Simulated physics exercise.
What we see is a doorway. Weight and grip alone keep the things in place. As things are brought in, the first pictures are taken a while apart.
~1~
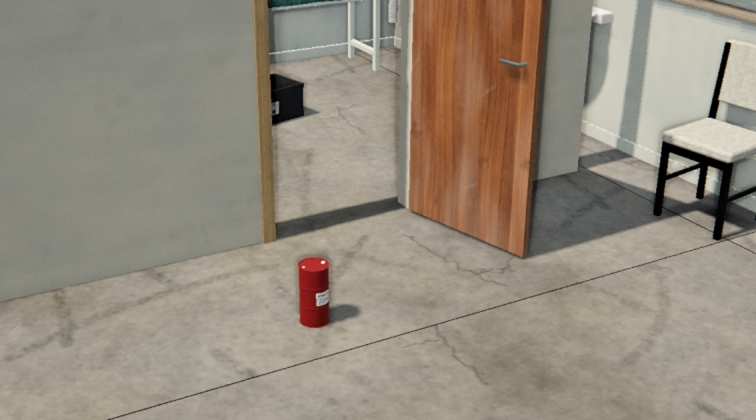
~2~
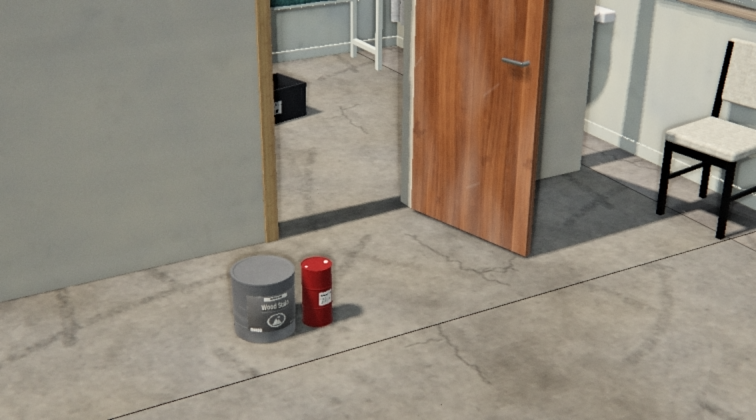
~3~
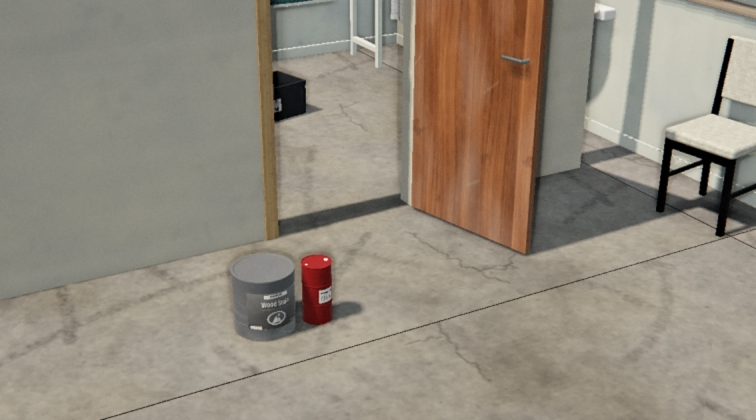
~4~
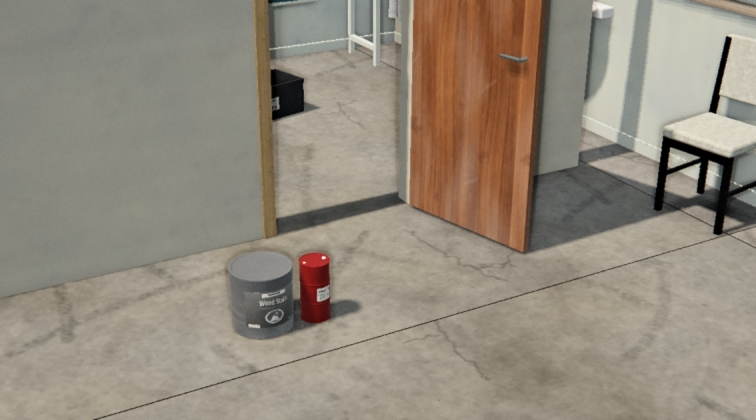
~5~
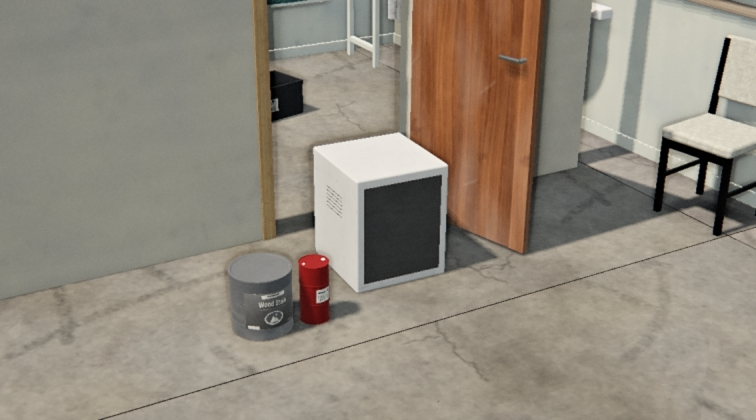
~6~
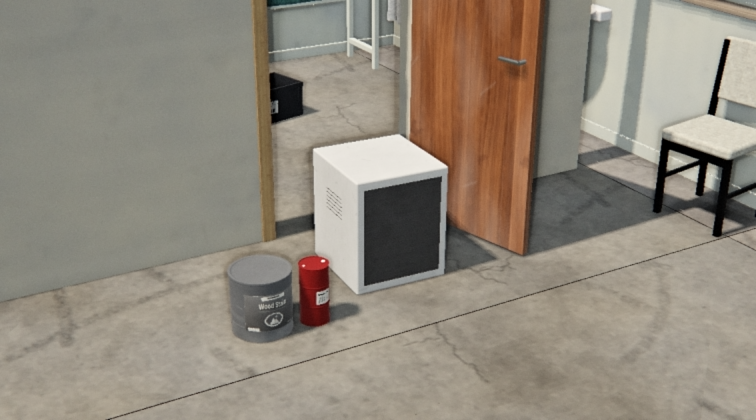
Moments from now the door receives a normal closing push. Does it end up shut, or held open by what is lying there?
It ends up held open.
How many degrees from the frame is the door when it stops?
Near 70° open.
Then, 0.30 s after the last picture, door 97° open.
Then, 0.50 s after the last picture, door 83° open.
Then, 0.60 s after the last picture, door 74° open.
Then, 0.70 s after the last picture, door 71° open.
At rest, door 71° open; all 3 in place. Seen from the same camera at the end, white appliance near (377, 212).
